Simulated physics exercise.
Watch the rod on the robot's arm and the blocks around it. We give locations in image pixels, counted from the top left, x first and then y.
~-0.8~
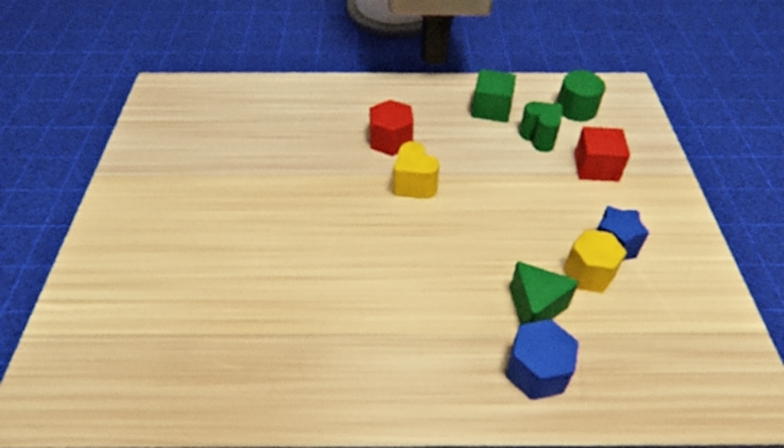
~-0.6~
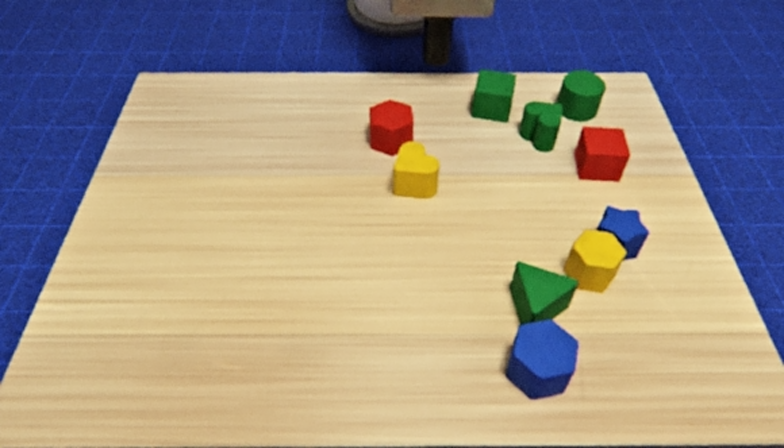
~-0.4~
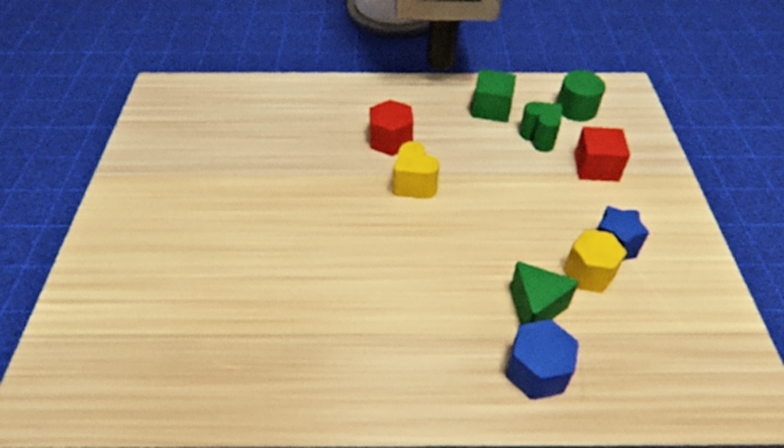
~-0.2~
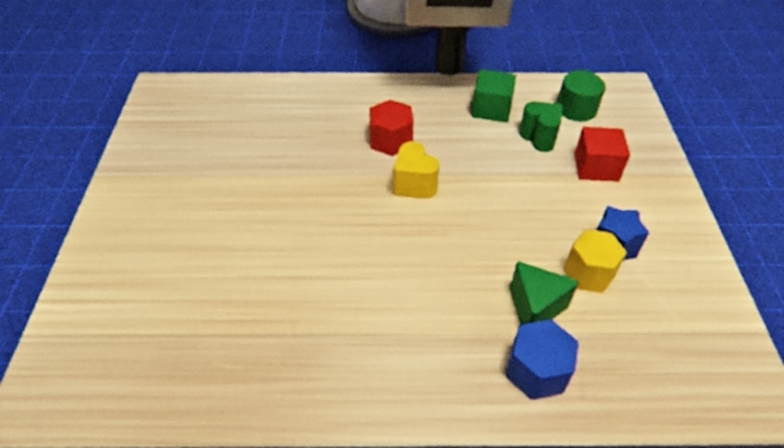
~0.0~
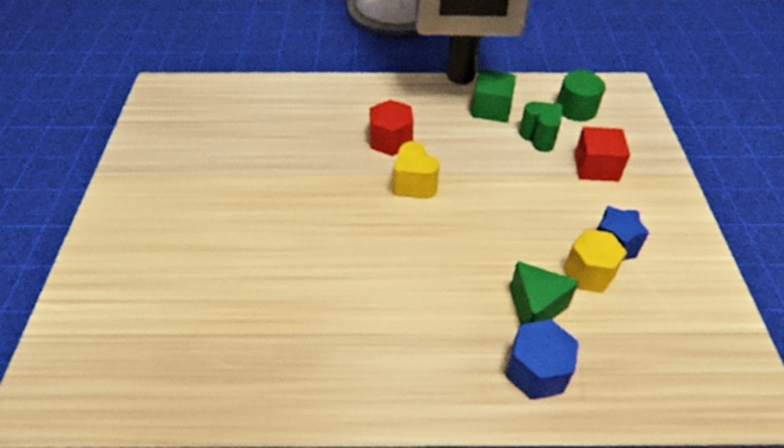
A robot arm's rod moves slightly right behind colored blocks that stay still on a board.
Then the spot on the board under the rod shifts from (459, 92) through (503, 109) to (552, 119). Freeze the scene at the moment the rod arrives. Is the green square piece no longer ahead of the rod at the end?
I believe so.
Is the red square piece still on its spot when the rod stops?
I expect so.
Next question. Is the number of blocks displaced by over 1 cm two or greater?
Yes - that is the case.
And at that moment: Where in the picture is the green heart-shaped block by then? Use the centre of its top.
My best guess is (569, 139).
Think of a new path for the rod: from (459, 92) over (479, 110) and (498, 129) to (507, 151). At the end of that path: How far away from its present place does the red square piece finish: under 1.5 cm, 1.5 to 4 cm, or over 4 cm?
It goes a little way, 1.5 to 4 cm.
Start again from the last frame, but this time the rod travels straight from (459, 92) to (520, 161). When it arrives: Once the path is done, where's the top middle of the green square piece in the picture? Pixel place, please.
At pixel (532, 98).
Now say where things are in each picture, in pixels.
The first frame shows tip of the rod (435, 58), middles of tops, green square piece (496, 82), green heart-shaped block (546, 111), green round block (585, 82), red square piece (606, 140).
The second frame shows rod (436, 59), nothing pushed.
The third frame shows rod (441, 63), nothing pushed.
The fourth frame shows rod (449, 69), nothing pushed.
The fifth frame shows rod (461, 77), green square piece (496, 82), green heart-shaped block (546, 111), green round block (585, 82), red square piece (606, 140).
The first path, step by step. One third of the way, rod (489, 90); green square piece (518, 94), turned 25° clockwise; green heart-shaped block (550, 114).
Two thirds of the way, rod (522, 97); green square piece (542, 106), turned 65° clockwise; green heart-shaped block (565, 128), turned 20° anticlockwise.
At the end, rod (556, 104); green square piece (556, 114), turned 85° clockwise; green heart-shaped block (569, 139); green round block (588, 82); red square piece unmoved.
